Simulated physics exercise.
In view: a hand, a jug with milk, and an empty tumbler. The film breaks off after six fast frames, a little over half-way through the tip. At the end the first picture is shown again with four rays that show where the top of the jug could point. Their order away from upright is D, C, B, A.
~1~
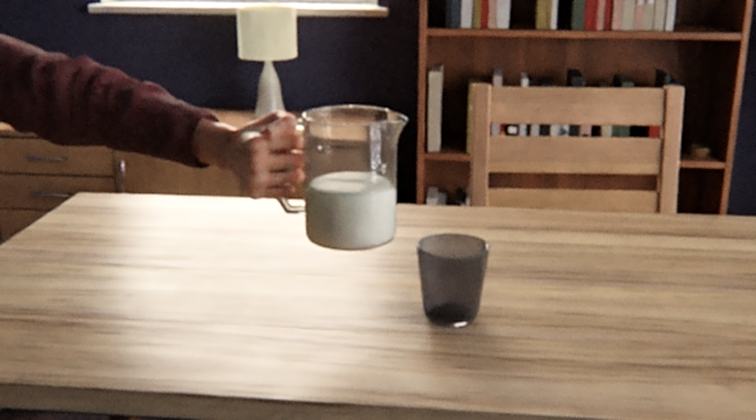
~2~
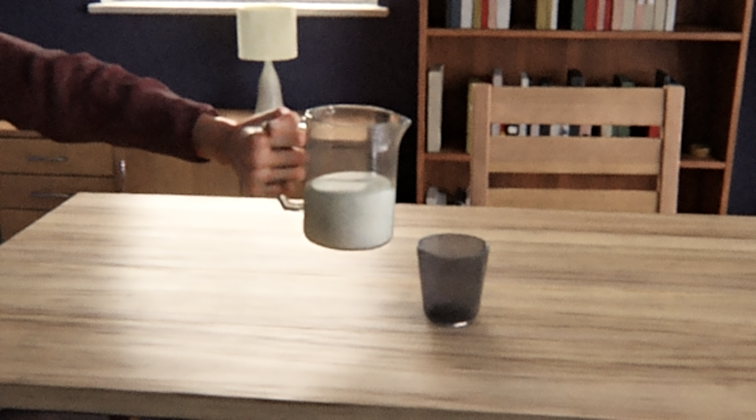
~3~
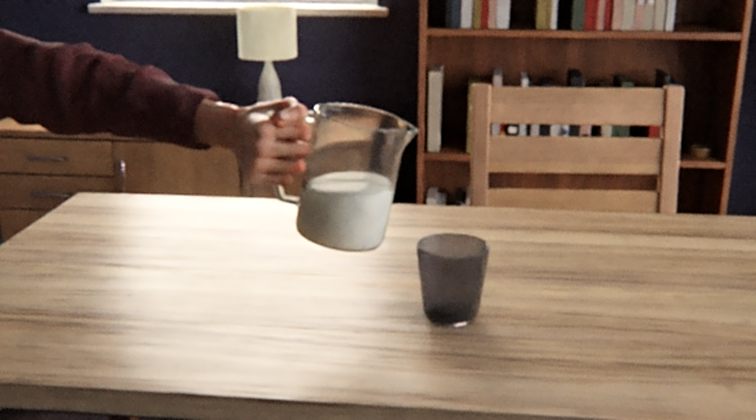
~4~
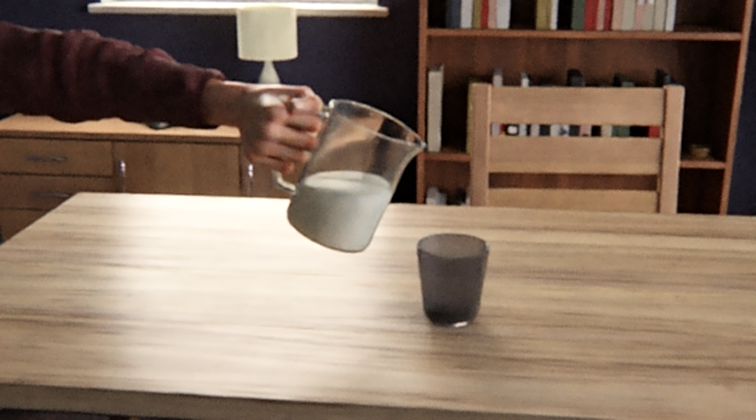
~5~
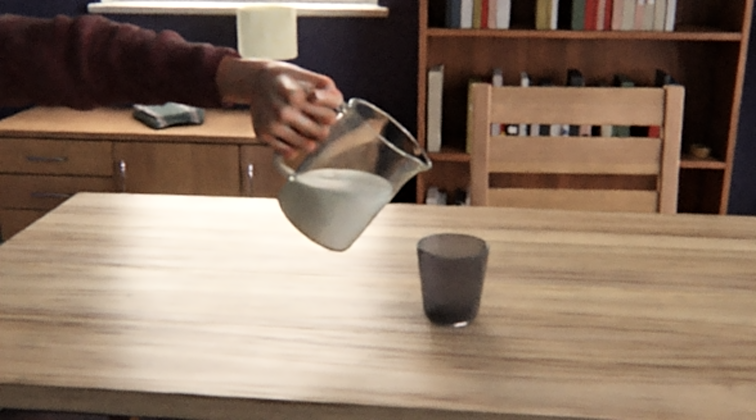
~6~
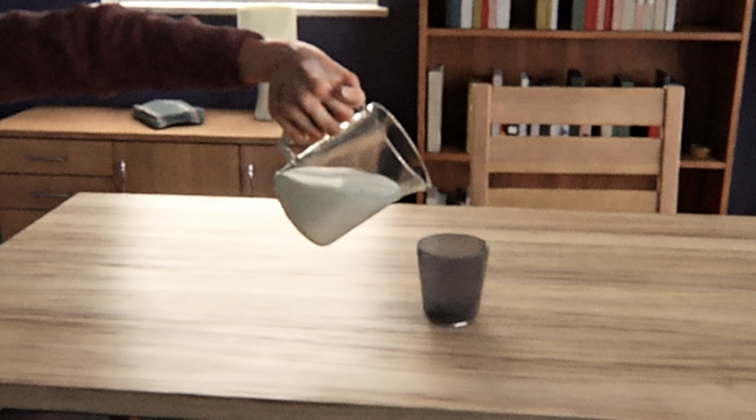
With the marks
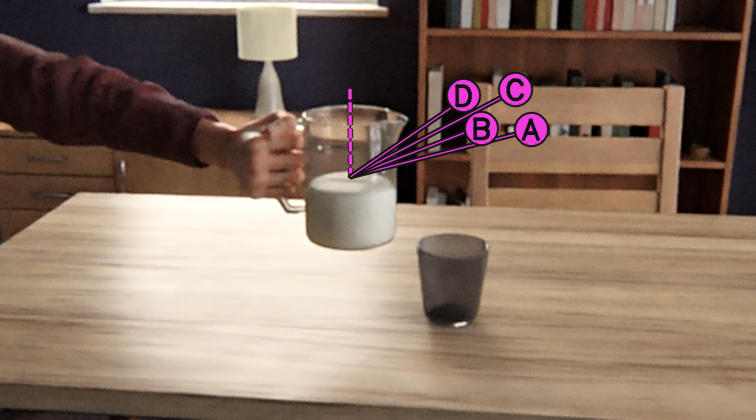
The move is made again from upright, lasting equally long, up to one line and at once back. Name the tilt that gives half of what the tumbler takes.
Take A.
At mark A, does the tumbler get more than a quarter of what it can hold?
Yes, clearly.
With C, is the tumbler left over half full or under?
Under half.
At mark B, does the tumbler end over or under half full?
Under.
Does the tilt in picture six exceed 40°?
Yes, it does.
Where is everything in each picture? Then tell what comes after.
The first frame shows upright, lip at (406, 119); rim of the tumbler round (453, 245); nothing has left yet.
The second frame shows tipped about 3°, lip at (409, 122); nothing has left yet.
The third frame shows tipped about 11°, lip at (416, 131); nothing has left yet.
The fourth frame shows tipped about 23°, lip at (425, 146); nothing has left yet.
The fifth frame shows tipped about 38°, lip at (431, 166); nothing has left yet.
The sixth frame shows tipped about 53°, lip at (431, 187); nothing has left yet.
On the marked copy, A at (515, 134); B at (464, 132); C at (500, 97); D at (450, 108).
For mark A, the tumbler ends with about 48 % of what it can hold.
For mark B, the tumbler ends with about 27 % of what it can hold.
For mark C, the tumbler ends with about 9 % of what it can hold.
For mark D, nothing reaches the tumbler.
